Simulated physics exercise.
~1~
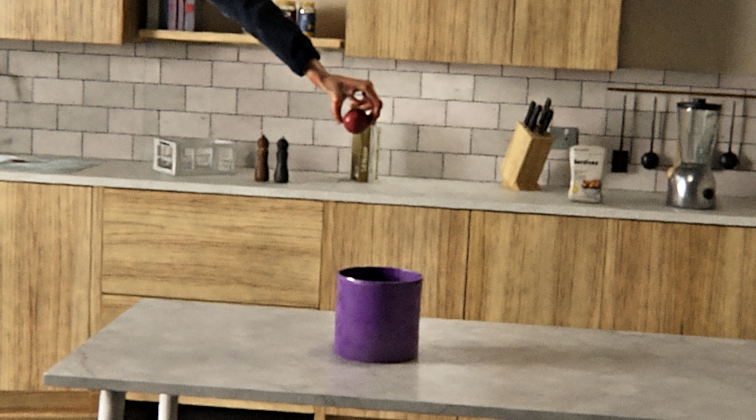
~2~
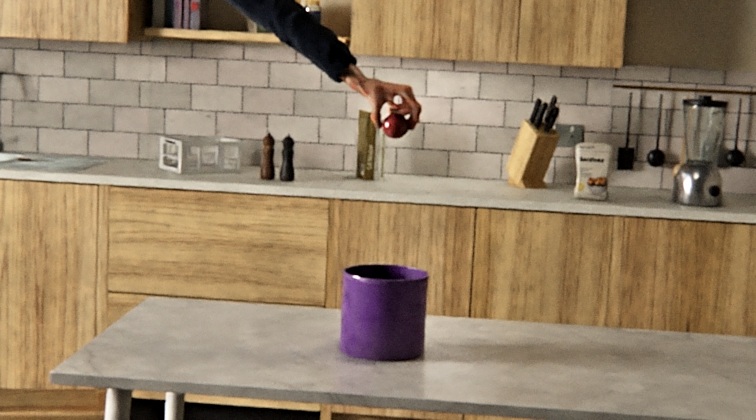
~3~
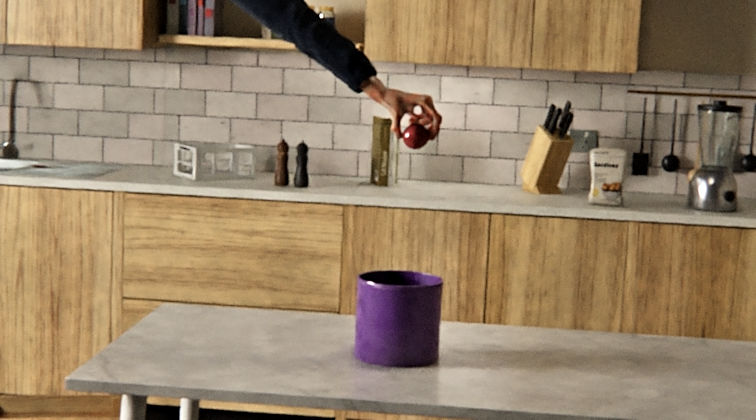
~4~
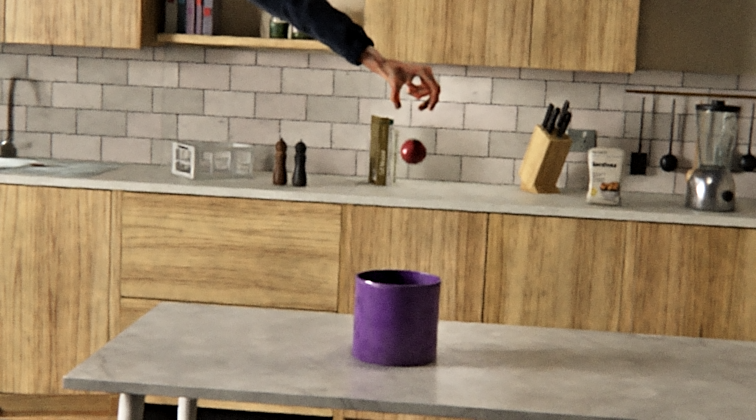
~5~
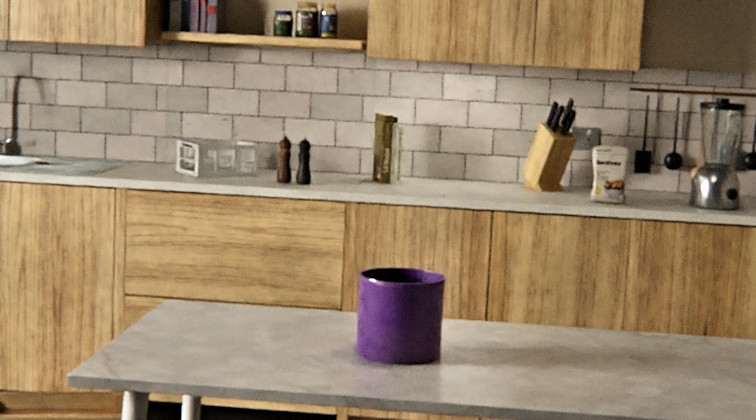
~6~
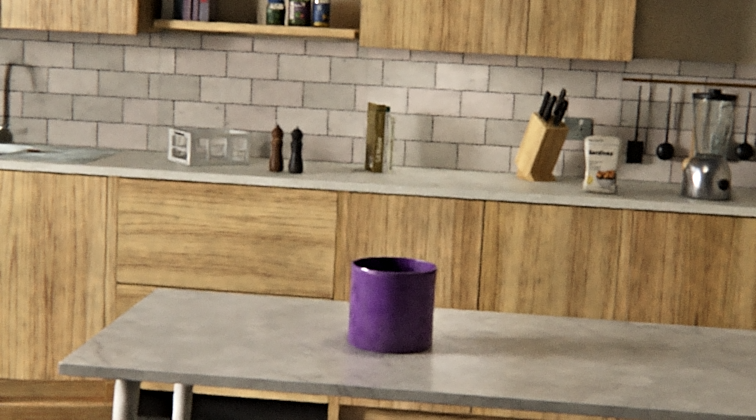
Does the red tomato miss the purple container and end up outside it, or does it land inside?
The red tomato lands inside the purple container. It is released above the opening and is afterwards nowhere to be seen on the table.
